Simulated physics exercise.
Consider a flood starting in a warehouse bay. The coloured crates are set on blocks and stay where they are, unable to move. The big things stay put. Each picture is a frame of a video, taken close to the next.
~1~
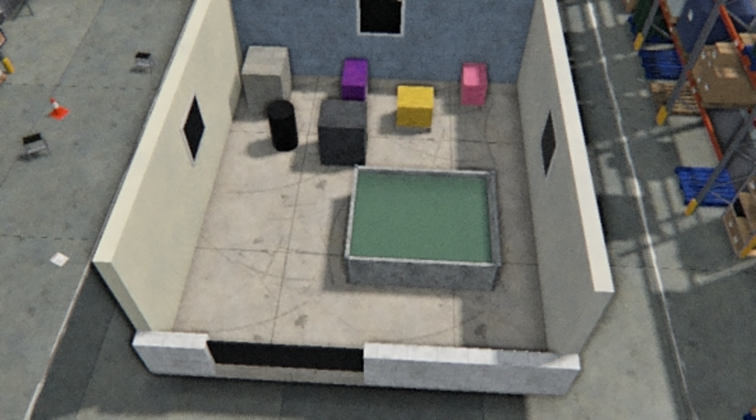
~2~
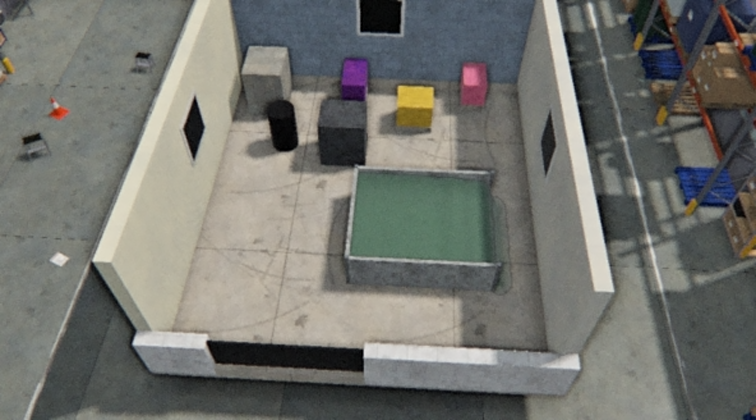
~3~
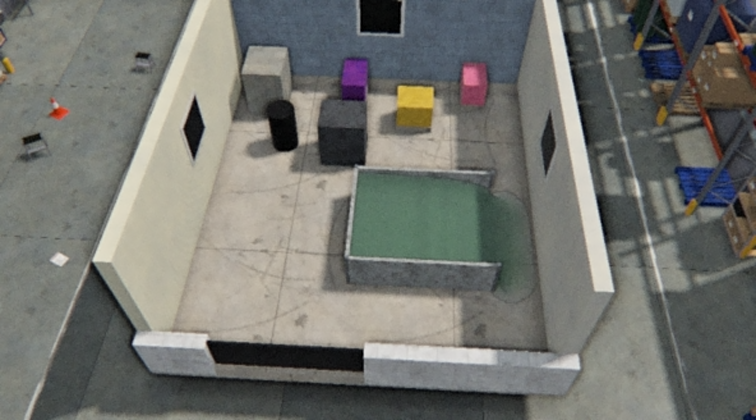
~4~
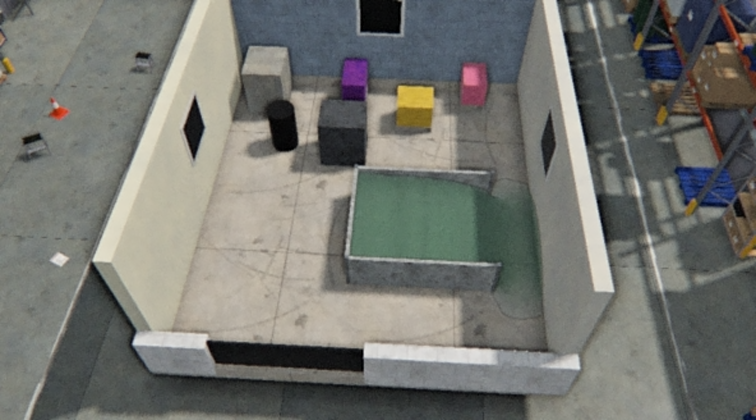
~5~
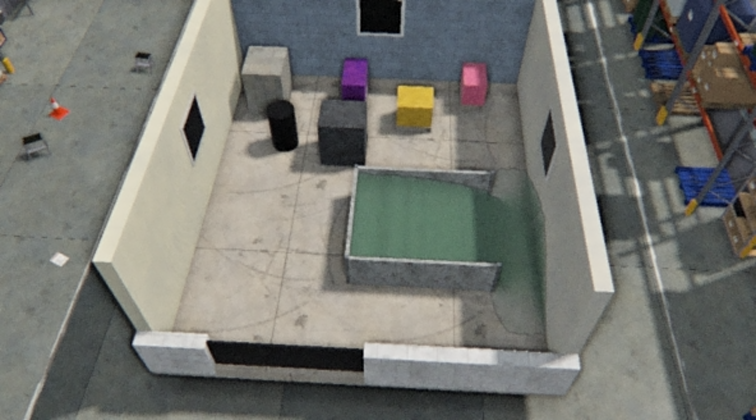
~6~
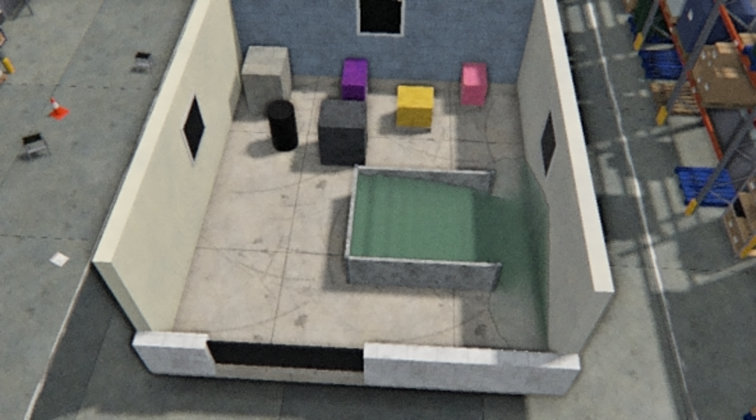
In a warehouse bay with a few boxes along the back, a tank of green water sat still, then its right side opened and water poured out, spreading across the floor to the right wall.
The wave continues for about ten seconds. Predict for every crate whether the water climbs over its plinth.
One by one: The purple crate will be left dry; the pink crate will be left wet; the yellow crate will be left wet.
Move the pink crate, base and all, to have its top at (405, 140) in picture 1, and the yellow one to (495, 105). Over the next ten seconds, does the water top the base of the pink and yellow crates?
The pink crate is not reached; the yellow crate is flooded.
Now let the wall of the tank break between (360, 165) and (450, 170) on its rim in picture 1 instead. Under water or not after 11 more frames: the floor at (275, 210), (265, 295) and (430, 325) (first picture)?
Point by point: Drenched, unwetted, unwetted.
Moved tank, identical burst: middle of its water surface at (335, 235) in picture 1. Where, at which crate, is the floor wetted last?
The crate marked purple.
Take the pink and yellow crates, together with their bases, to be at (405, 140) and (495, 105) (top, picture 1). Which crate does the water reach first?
Answer: The yellow-painted one.
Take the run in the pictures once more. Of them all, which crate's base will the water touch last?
I'd go with the purple crate.
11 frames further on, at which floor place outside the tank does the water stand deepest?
Look near (547, 373).
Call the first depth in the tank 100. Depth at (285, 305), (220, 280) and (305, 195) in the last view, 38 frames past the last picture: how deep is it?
Around 8, 20 and 2 %.
A moment on, water covers 20 % of the floor; the purple crate not reached, the pink crate water round its plinth, the yellow crate not reached.
Next, water covers 35 % of the floor; the purple crate not reached, the pink crate water round its plinth, the yellow crate water round its plinth.
Then, water covers 60 % of the floor; the purple crate water round its plinth, the pink crate water round its plinth, the yellow crate water round its plinth.
Later, water covers 90 % of the floor; the purple crate water round its plinth, the pink crate water round its plinth, the yellow crate water round its plinth.
In the end, water covers 100 % of the floor; the purple crate stayed above the water, the pink crate was topped, the yellow crate was topped.
